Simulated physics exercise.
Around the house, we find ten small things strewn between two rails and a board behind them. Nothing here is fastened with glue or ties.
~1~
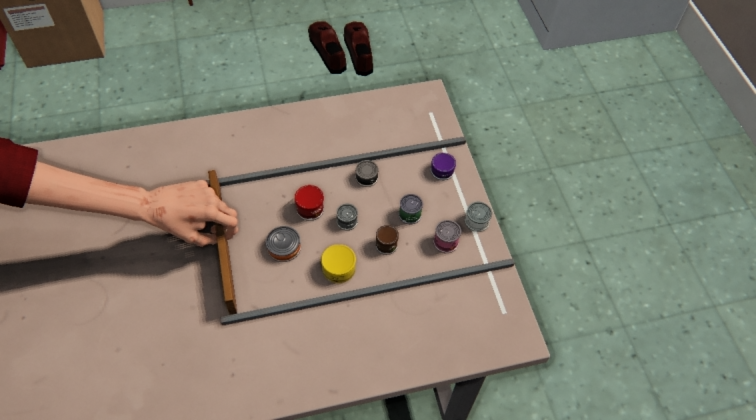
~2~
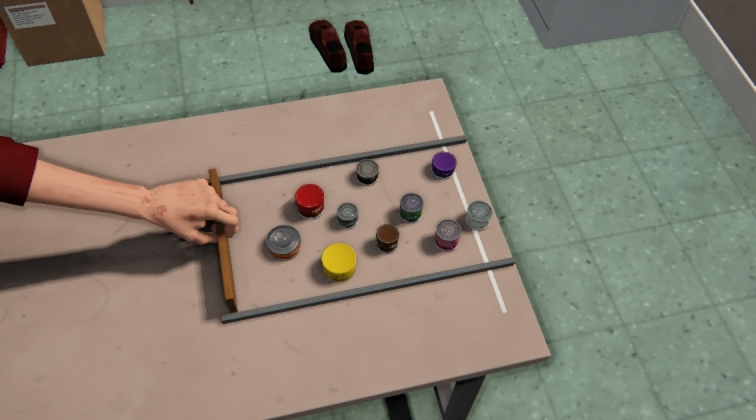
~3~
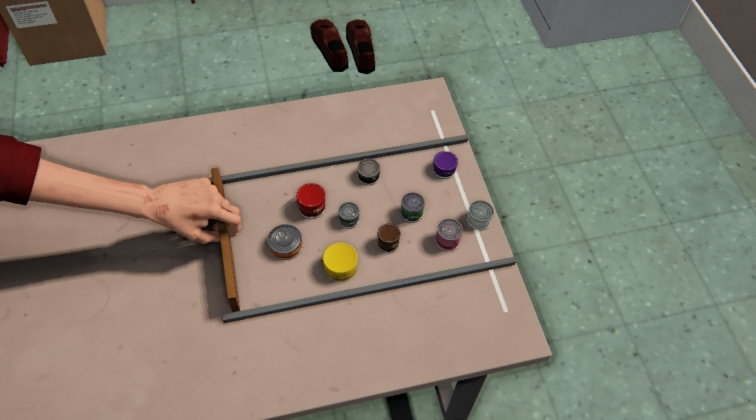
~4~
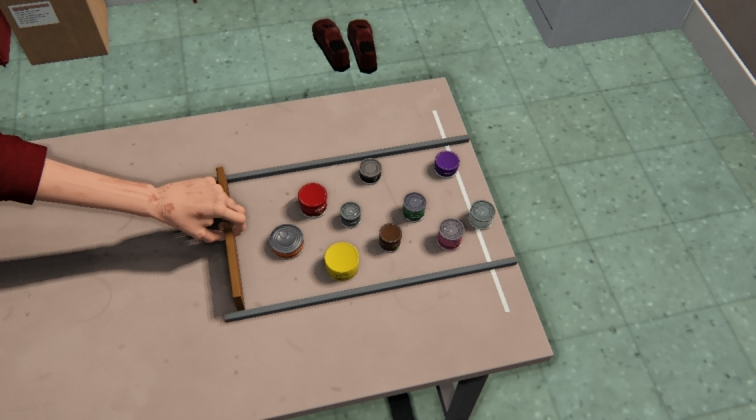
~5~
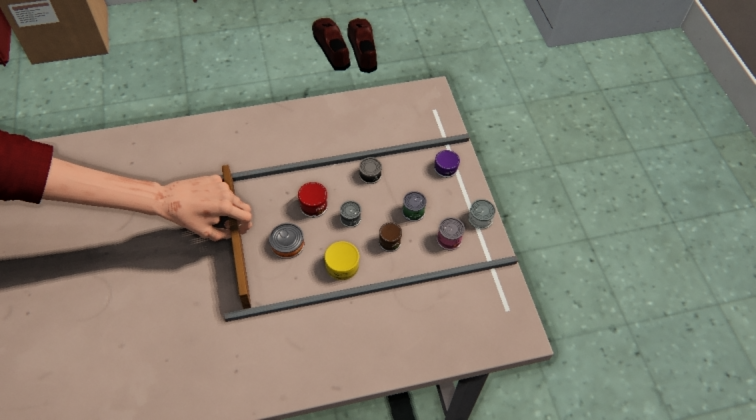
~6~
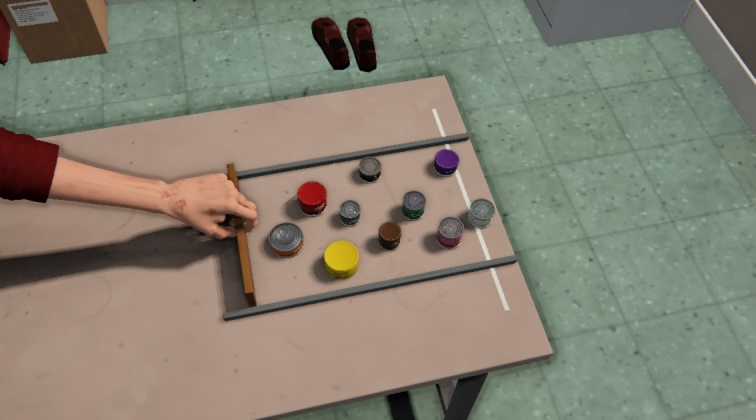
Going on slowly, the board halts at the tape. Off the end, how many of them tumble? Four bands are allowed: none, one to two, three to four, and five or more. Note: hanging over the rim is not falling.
The answer is five or more.
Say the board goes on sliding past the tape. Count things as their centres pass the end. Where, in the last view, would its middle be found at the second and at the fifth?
At (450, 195) for the second, at (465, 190) for the fifth.
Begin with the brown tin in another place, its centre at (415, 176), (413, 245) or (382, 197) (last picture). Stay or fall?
Try by try, it drops away, then drops away, then drops away.
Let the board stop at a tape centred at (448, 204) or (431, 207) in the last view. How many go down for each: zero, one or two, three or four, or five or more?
So for the first place I'd say one or two, and for the second zero.
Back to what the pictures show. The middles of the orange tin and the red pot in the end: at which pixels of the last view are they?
Answer: First (485, 202), after that (471, 166).
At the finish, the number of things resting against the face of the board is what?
4 touch it.
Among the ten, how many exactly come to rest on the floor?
The answer: 6 exactly.
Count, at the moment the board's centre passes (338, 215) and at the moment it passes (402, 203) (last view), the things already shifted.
The number moved is 4 and then 8.
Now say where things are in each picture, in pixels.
The first frame shows white pot (478, 217); purple tin (443, 167); pink tin (447, 237); board (222, 240); tape (464, 204).
The second frame shows purple tin (444, 165); grey pot (348, 216).
The third frame shows pink tin (449, 235); black pot (369, 172).
The fourth frame shows white pot (482, 215); brown tin (390, 238).
The fifth frame shows purple tin (447, 164); green tin (414, 206).
The sixth frame shows white pot (481, 213); purple tin (446, 163); pink tin (450, 233); board (241, 233); tape (467, 200).
Early on, none off yet; white pot at rest near (481, 213); purple tin at rest near (446, 163); pink tin at rest near (450, 233).
A while later, none off yet; white pot moving near (489, 214); purple tin moving near (451, 160); pink tin travelled about its own width near (489, 238).
Finally, the number that fall off is five or more; lost, grey pot, brown tin, green tin, pink tin, purple tin and white pot.
